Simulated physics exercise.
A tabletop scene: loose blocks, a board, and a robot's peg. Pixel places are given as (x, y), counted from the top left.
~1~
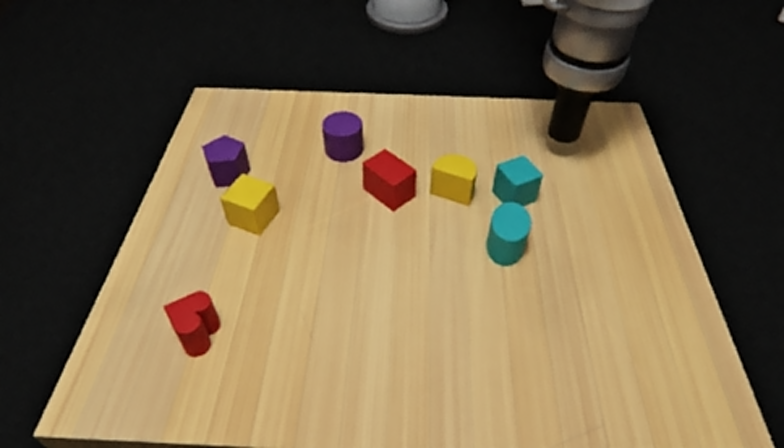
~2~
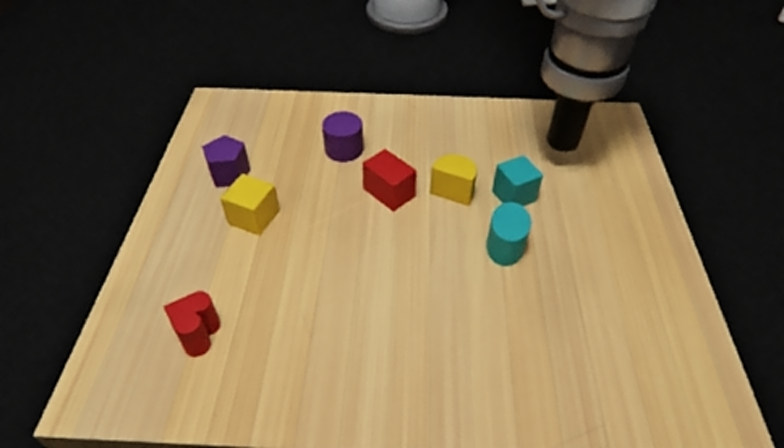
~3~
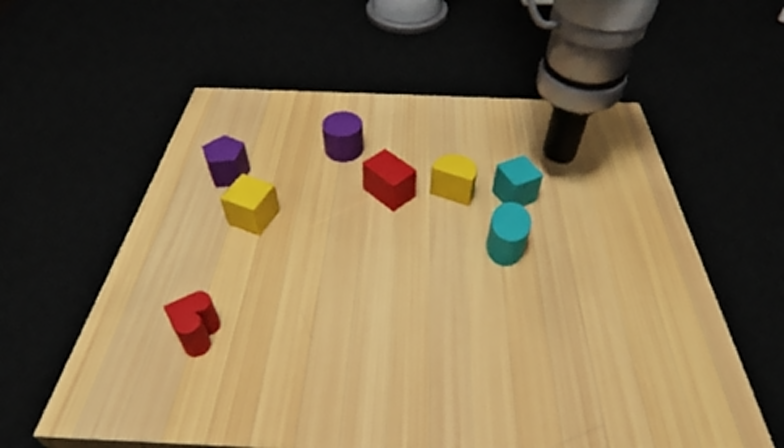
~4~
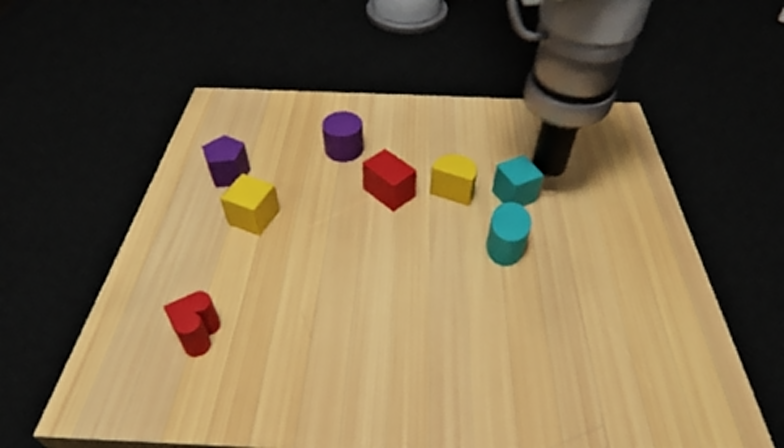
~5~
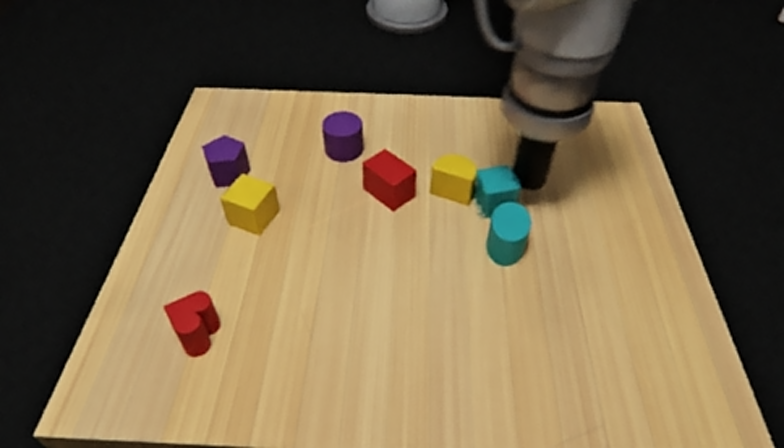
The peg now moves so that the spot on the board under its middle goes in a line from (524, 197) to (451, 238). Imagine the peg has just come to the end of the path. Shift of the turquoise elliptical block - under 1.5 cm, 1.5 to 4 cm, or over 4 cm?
It gets moved under 1.5 cm.
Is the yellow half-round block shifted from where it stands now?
Short answer: Yes.
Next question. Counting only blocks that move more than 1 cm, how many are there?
It should be two.
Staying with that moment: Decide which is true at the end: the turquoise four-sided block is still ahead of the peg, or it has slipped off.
The peg keeps it before itself.
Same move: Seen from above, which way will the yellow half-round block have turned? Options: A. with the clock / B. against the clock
The answer is A.
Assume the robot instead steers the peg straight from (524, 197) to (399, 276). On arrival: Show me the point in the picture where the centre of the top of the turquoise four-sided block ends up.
The spot you're after is about (402, 211) in the image.
What follows on the original path. One third of the way, peg (504, 192); yellow half-round block (441, 168), turned 45° clockwise; turquoise four-sided block (472, 192).
Two thirds of the way, peg (478, 206); yellow half-round block (441, 169), turned 45° clockwise; turquoise four-sided block (444, 204).
At the end, peg (453, 220); yellow half-round block (441, 169), turned 45° clockwise; turquoise four-sided block (416, 214), turned 20° clockwise; turquoise elliptical block unmoved.
